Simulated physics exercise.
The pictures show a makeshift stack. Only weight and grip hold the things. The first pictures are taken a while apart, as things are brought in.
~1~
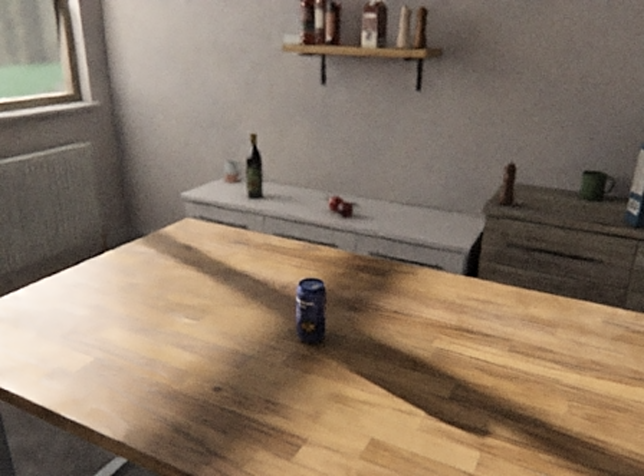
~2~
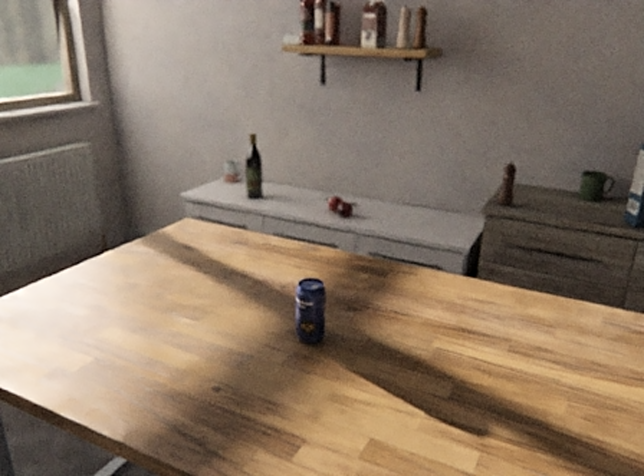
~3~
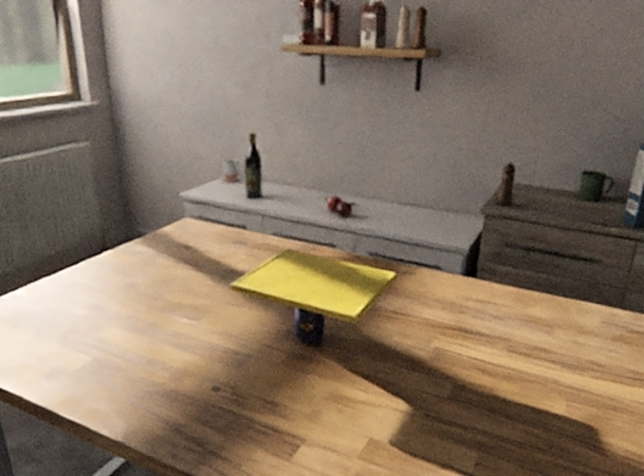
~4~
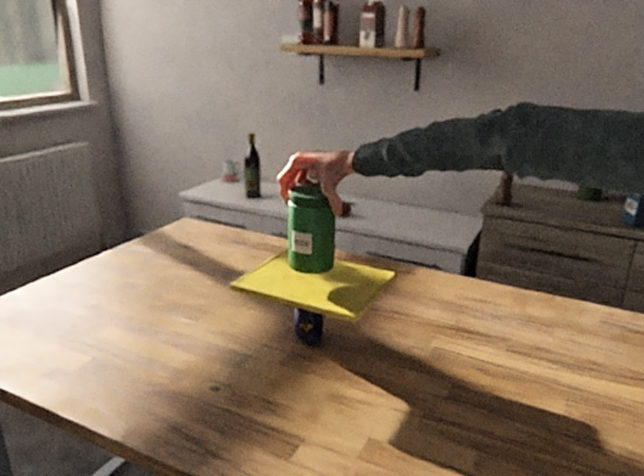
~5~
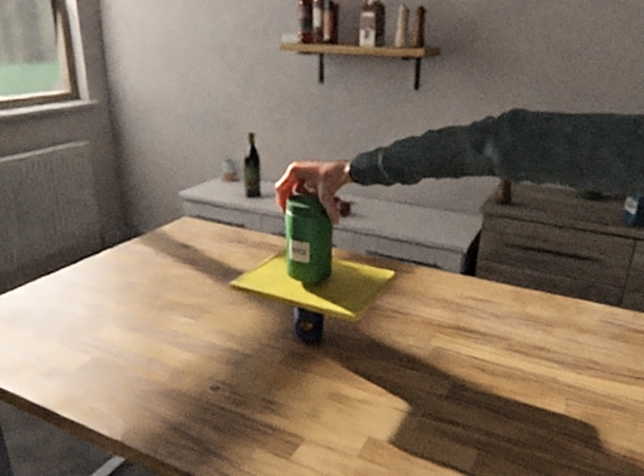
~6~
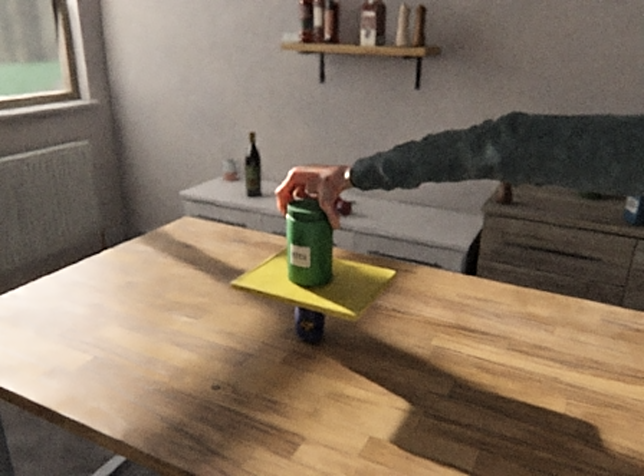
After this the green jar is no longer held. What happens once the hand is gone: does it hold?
It holds.
Then, 0.20 s past the last view, nothing moves.
Then, 0.50 s past the last view, green jar resting near (310, 242).
Finally, all 3 still in place. Final places as the last picture's camera would see them, green jar near (310, 242). The stack stays up.
